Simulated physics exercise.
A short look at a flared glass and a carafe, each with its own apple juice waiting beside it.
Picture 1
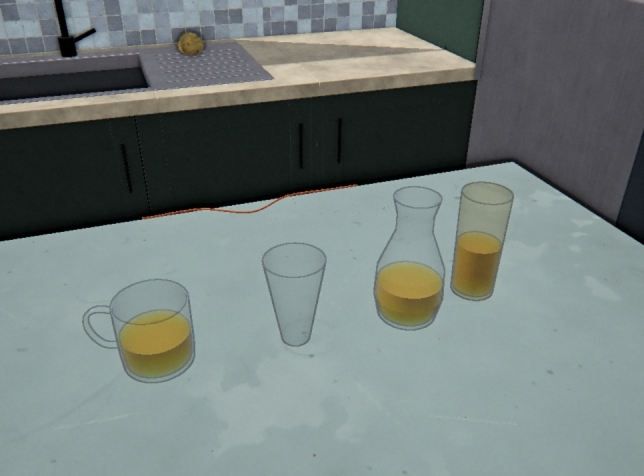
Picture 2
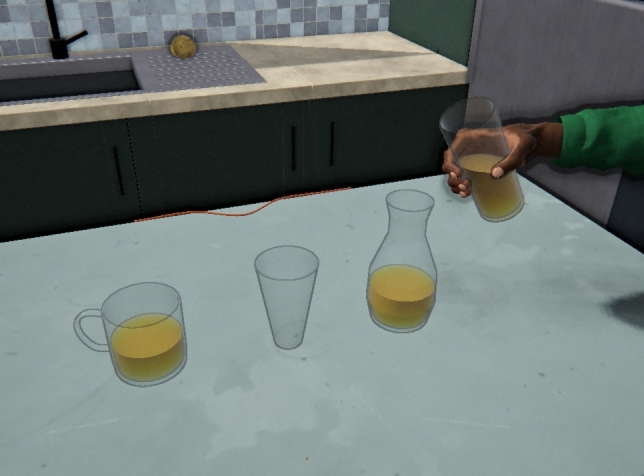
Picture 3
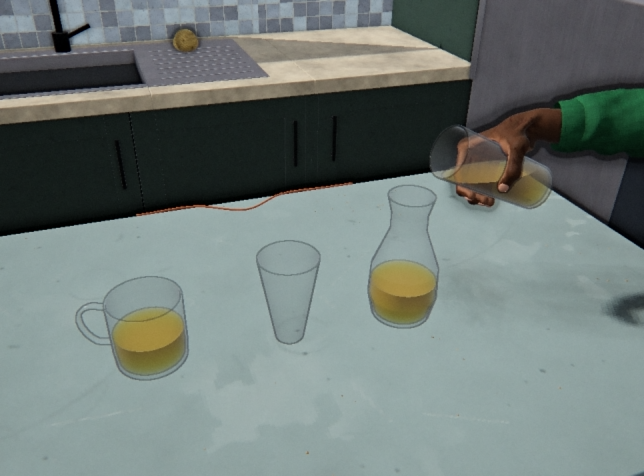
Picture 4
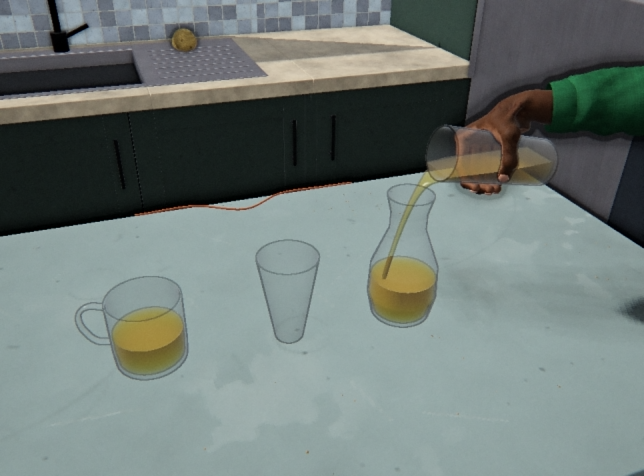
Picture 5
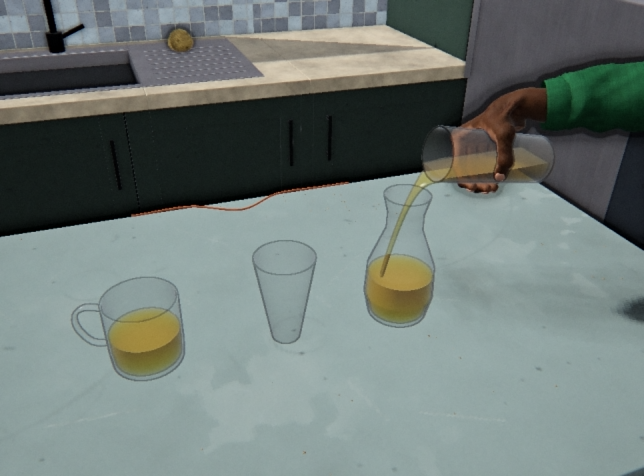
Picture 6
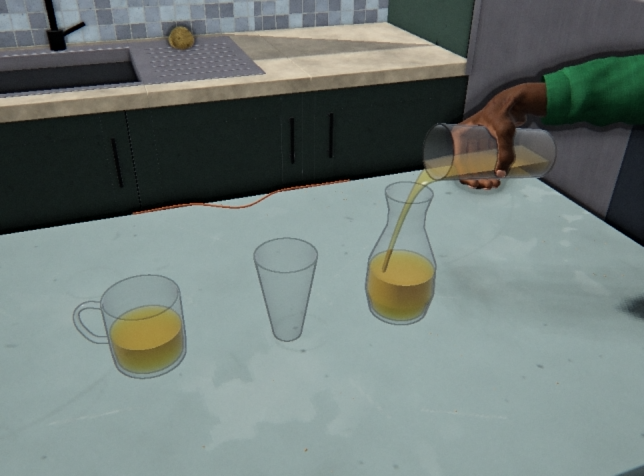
At first a mug, an empty flared glass, a carafe and a tall glass stand on a pale table, all but the flared one holding amber liquid. A green-sleeved hand lifts the tall glass, tilts it leftward and pours a thin stream into the carafe, whose level rises slightly.
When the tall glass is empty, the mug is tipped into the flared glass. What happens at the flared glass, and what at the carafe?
The flared glass takes it all and the carafe takes it all.
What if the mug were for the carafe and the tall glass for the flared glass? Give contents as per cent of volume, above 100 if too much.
In turn 70 and 80 per cent.
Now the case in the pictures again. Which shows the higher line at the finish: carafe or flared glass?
Higher in the flared glass.
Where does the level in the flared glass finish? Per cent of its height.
Near 85 in a hundred.
A moment on, the carafe is about half full.
When it is over, the flared glass is nearly full; the carafe is about half full.
